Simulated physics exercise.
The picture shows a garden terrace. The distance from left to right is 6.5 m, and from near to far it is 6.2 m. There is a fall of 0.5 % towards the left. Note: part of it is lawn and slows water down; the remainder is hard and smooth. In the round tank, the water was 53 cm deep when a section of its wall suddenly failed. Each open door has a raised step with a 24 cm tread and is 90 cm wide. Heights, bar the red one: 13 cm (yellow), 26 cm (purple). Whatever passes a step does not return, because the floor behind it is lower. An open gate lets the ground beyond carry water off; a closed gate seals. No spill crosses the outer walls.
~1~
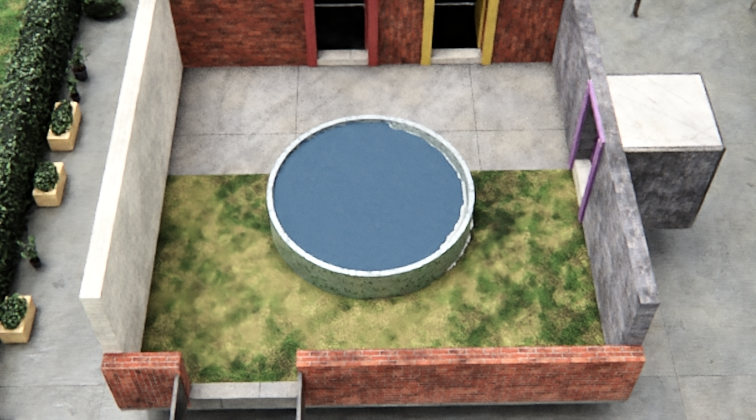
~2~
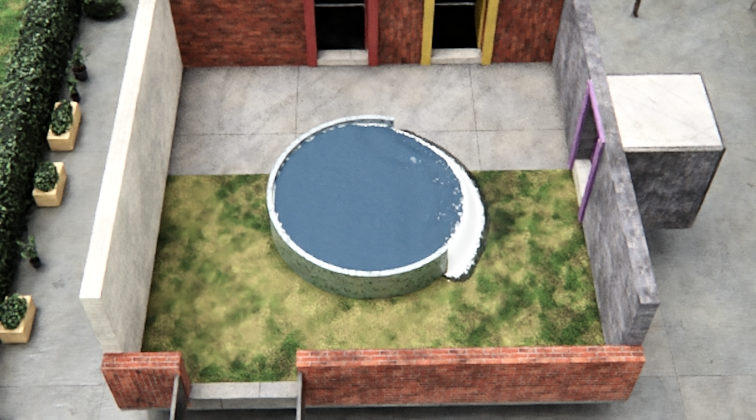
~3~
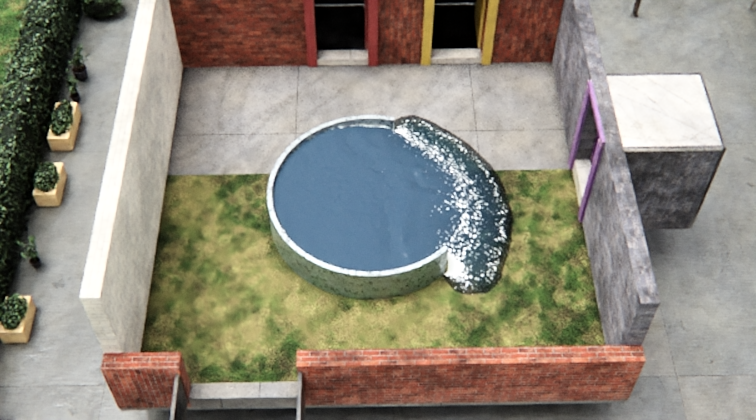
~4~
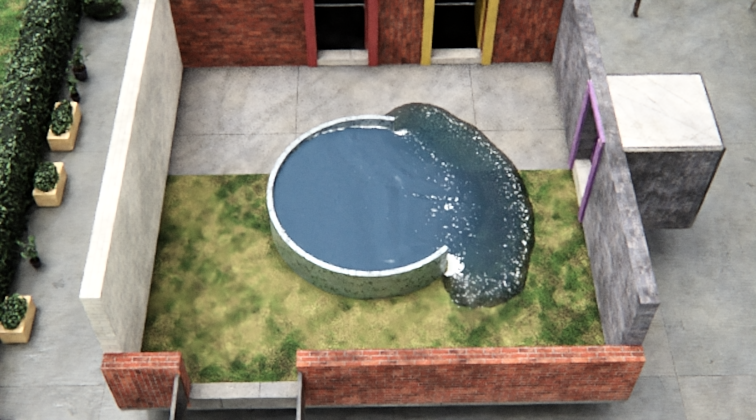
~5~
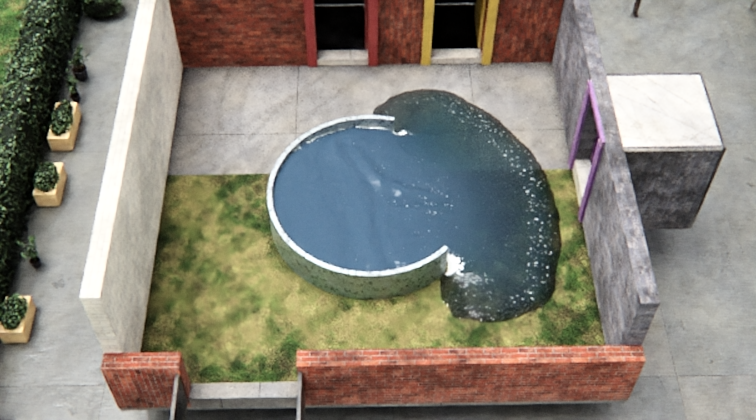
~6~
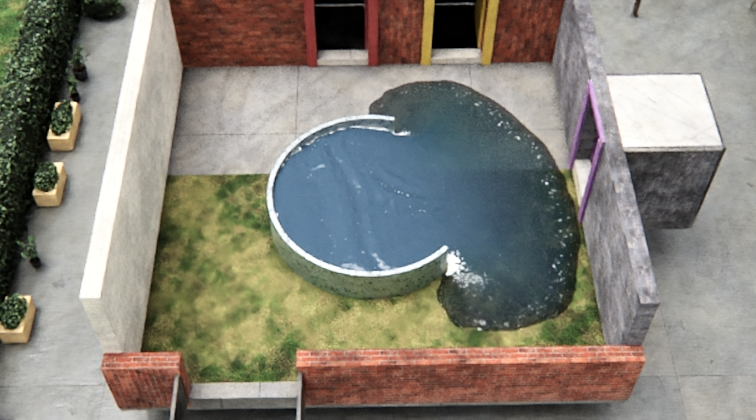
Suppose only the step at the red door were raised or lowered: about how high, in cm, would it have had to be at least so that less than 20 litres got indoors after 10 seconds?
It would have had to be about 5.5 cm high.
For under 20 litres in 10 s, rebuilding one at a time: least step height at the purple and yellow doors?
Roughly 24 cm for the purple door and roughly 17 cm for the yellow door.
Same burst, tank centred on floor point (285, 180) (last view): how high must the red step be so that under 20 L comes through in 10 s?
You'd need some 13.0 cm.
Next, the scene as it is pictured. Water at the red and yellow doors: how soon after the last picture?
Red at 1.1 s, yellow at 0.2 s.
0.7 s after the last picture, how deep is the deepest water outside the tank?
Max depth: Near 27 cm.
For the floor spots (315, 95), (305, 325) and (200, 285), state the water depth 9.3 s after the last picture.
Some 5, 7 and 12 cm.
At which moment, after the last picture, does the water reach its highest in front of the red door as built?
That happens close to 4.0 s on the clock.
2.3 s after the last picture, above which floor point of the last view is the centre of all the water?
Near (472, 188).
Then, 0.7 s after the last picture water covers 40 % of the floor, deepest (27 cm) near (573, 237); it has not reached the red door.
Then, 2.3 s after the last picture water covers 45 % of the floor, deepest (38 cm) near (552, 65); 2 cm at the red door, 0 litres in over its 14 cm step.
Then, 9.3 s after the last picture water covers 100 % of the floor, deepest (15 cm) near (144, 337); 5 cm at the red door, 0 litres in over its 14 cm step.
At the red door as built, the water peaked near 10 cm, 3.9 s after the last picture.
With a step of 5 cm, 27 litres would have come in within the 10 s; with 6.5 cm, 12 litres. So under 20 litres takes about 5.5 cm.
